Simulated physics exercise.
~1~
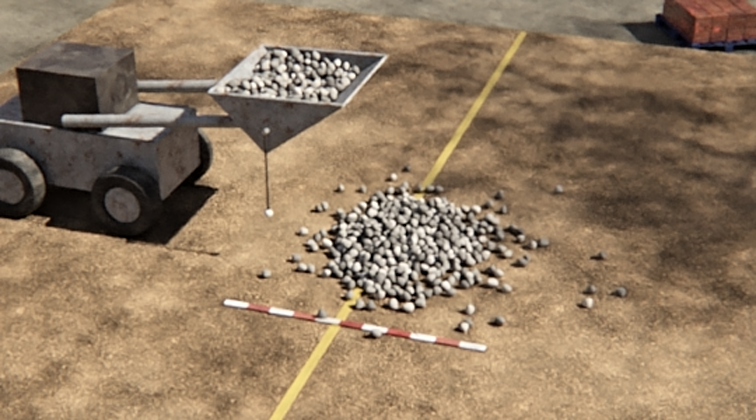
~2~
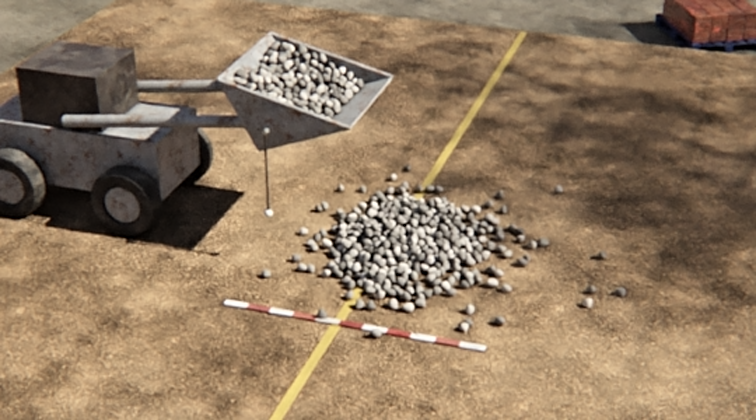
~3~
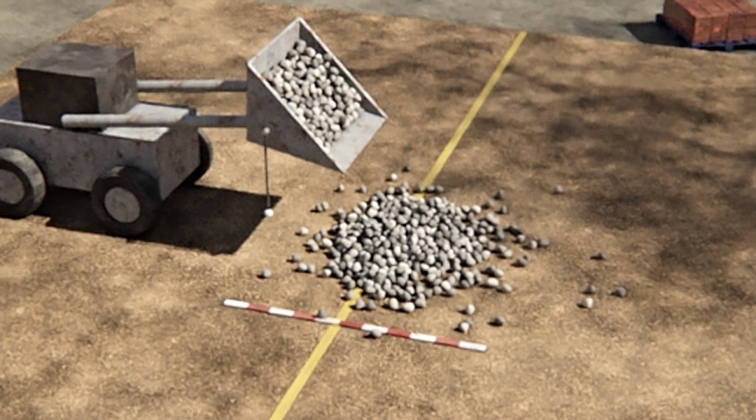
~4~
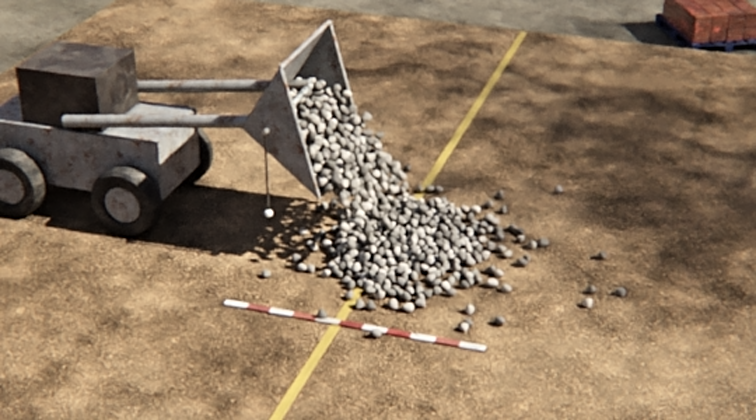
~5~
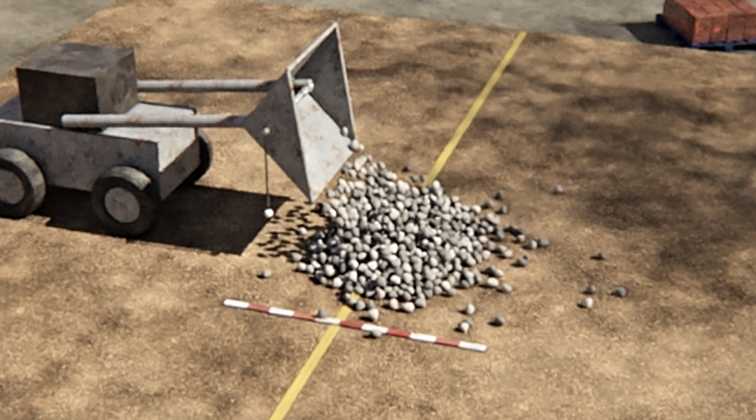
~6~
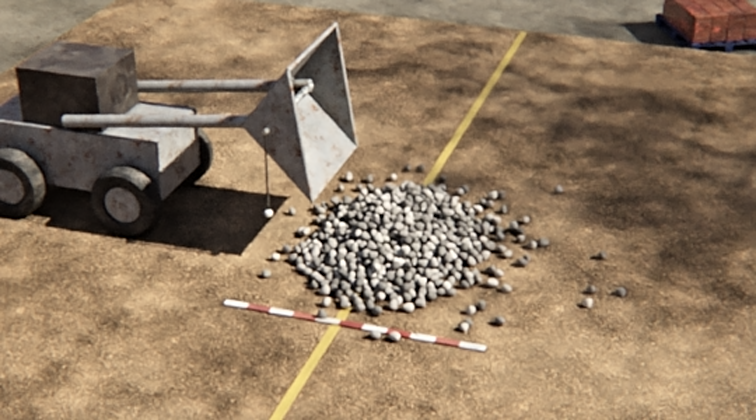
A loader's bucket tips forward and pours its grey stones onto the pile, ending empty.
